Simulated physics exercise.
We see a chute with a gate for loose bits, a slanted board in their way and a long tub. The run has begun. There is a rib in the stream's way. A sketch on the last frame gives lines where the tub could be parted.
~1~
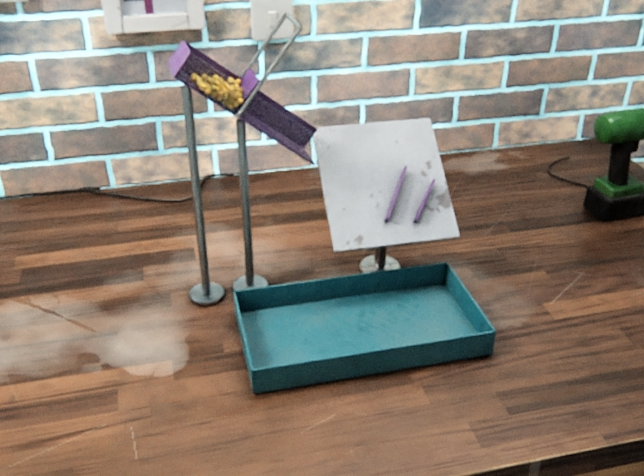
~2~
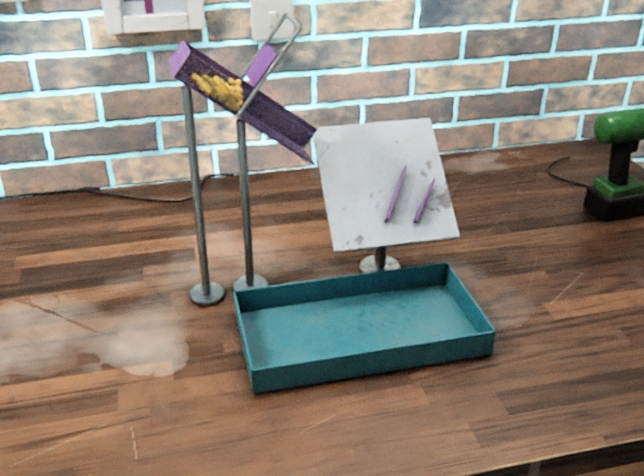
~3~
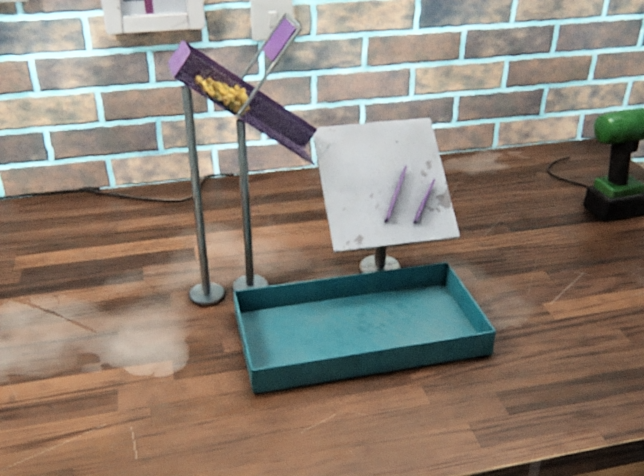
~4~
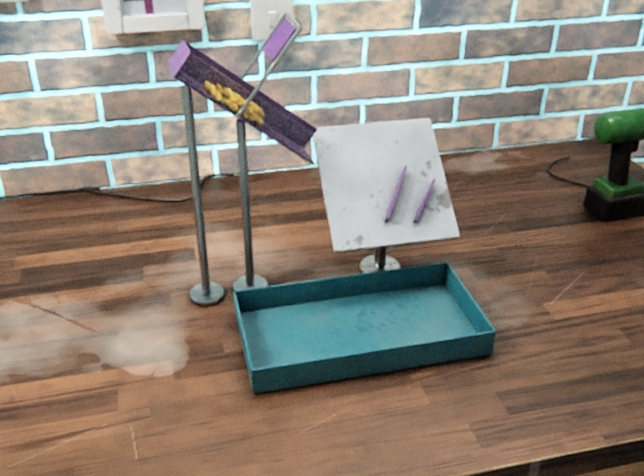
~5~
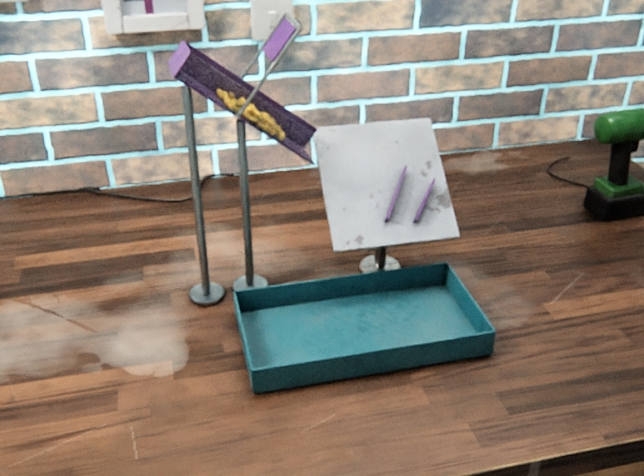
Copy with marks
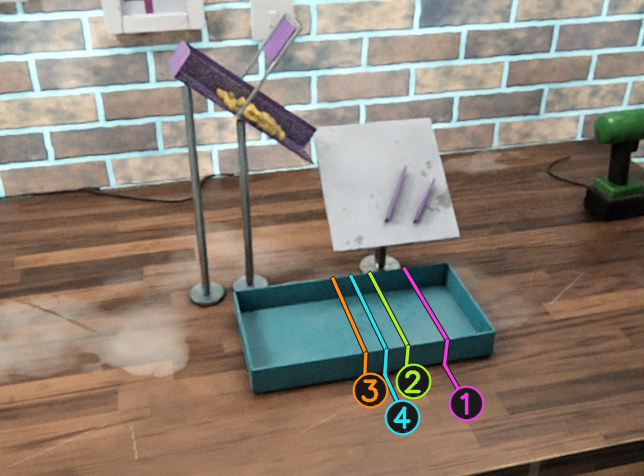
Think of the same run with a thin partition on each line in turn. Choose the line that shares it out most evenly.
Best: 2.
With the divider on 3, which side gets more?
The right side.
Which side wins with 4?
More lands on the right.
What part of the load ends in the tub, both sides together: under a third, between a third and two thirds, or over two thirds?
It is over two thirds.
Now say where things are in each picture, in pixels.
In the first picture, load behind the gate (224, 92), puffed corn balls; lip of the chute (309, 157), sloping fairly steeply.
In the second picture, middle of the board (385, 181), tilted fairly steeply; middle of its low edge (399, 244); of its high edge (372, 123).
In the third picture, front corners of the tub (252, 370) and (495, 331), empty; front of the load (245, 107).
In the fourth picture, middle of the load (233, 104); its front (262, 115), roughly a third of the way to the lip; rib from (435, 179) to (416, 219); rib from (406, 166) to (388, 218).
In the fifth picture, middle of the load (250, 110); its front (282, 135), roughly two thirds of the way to the lip.
On the marked copy, line 1 crosses the front rim at (446, 339); line 2 crosses the front rim at (407, 345); line 3 crosses the front rim at (365, 352); line 4 crosses the front rim at (385, 349).
With 1, of what is caught, almost all on the left of the divider, about a tenth on the right.
With 2, of what is caught, roughly two thirds on the left of the divider, roughly a third on the right.
With 3, of what is caught, not one piece on the left of the divider, every piece on the right.
With 4, of what is caught, about a tenth on the left of the divider, almost all on the right.
